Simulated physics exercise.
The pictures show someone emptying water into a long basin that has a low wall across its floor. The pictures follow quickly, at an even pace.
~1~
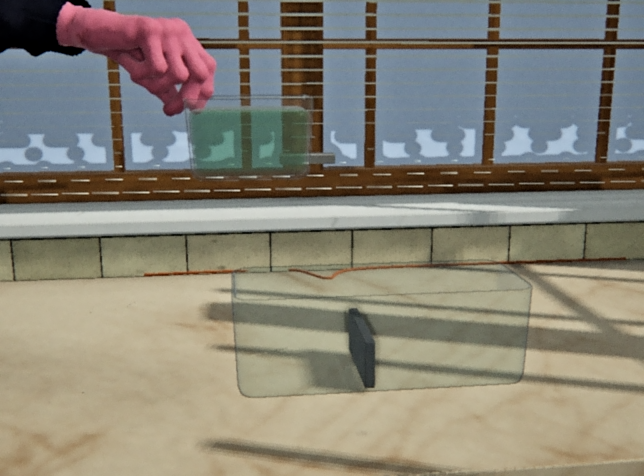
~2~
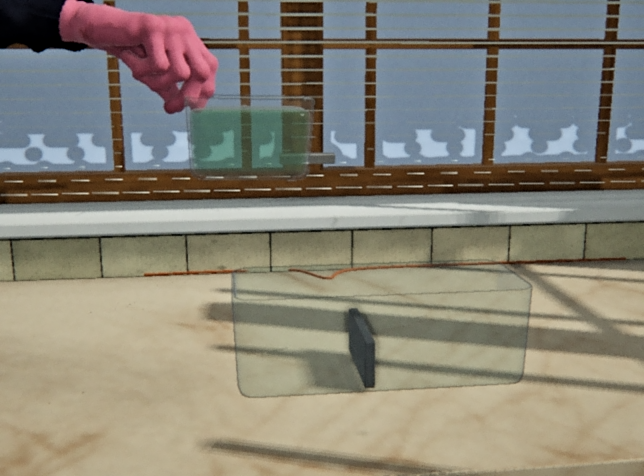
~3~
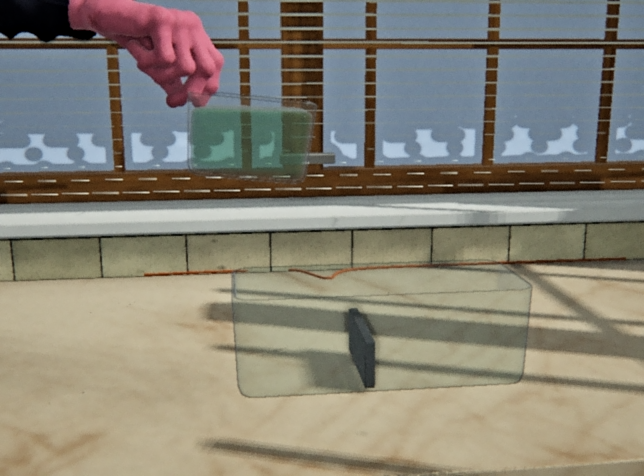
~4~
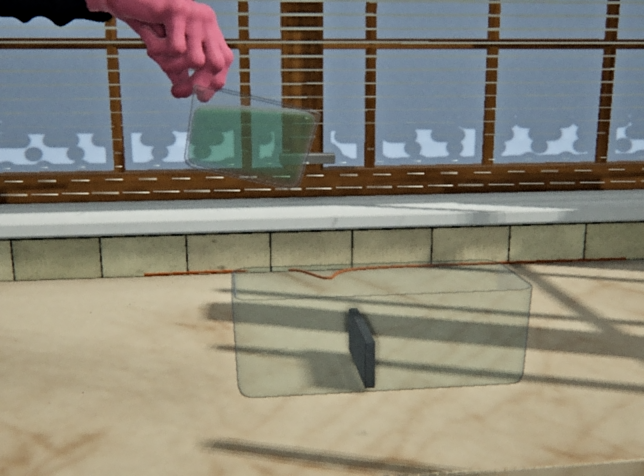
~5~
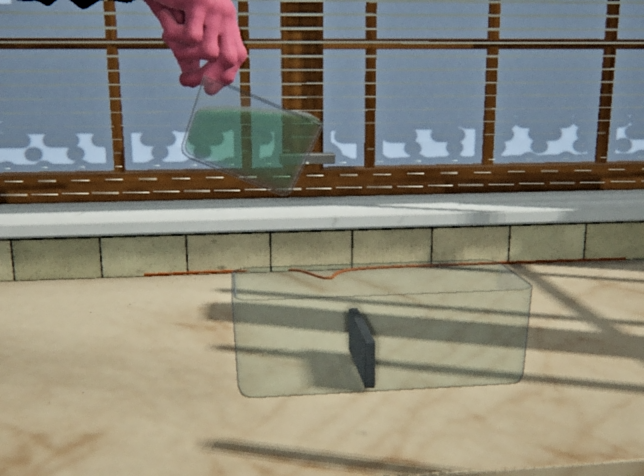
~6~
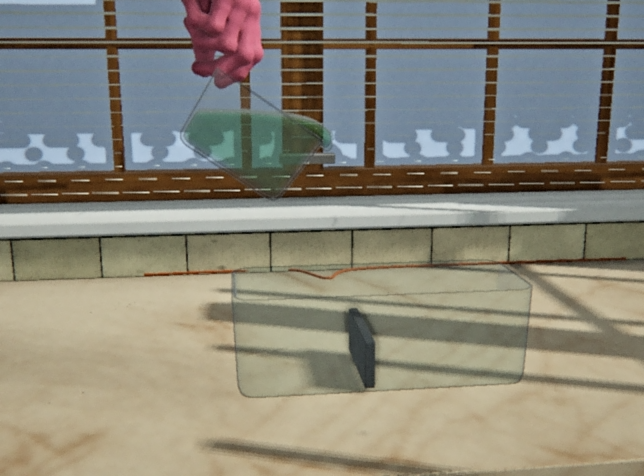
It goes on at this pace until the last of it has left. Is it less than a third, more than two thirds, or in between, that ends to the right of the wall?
The share right of the wall is between a third and two thirds.
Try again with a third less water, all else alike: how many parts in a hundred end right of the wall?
Roughly 35 in a hundred.
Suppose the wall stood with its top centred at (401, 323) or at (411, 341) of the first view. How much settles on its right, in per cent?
Roughly 10 per cent, and 20 per cent.
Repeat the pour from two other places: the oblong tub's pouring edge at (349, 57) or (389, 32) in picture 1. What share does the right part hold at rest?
About 80 and 85 per cent.
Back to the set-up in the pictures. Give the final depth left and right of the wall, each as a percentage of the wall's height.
Some 30 per cent left and 40 right.
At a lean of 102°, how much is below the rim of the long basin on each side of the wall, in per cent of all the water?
The left part 0 per cent, the right part 30.
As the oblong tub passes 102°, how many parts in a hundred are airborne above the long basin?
About 45 per cent.
A moment on, the oblong tub is tipped right over and 20 per cent is still to pour, 1 is left of the wall and 31 right of it.
Next, the oblong tub is tipped right over and 1 per cent is still to pour, 32 is left of the wall and 56 right of it.
Then the oblong tub is tipped right over and 0 per cent is still to pour, 37 is left of the wall and 57 right of it.
Later the oblong tub is tipped right over and 0 per cent is still to pour, 37 is left of the wall and 57 right of it.
At rest 37 per cent lies left of the wall, 57 right of it and 6 outside.
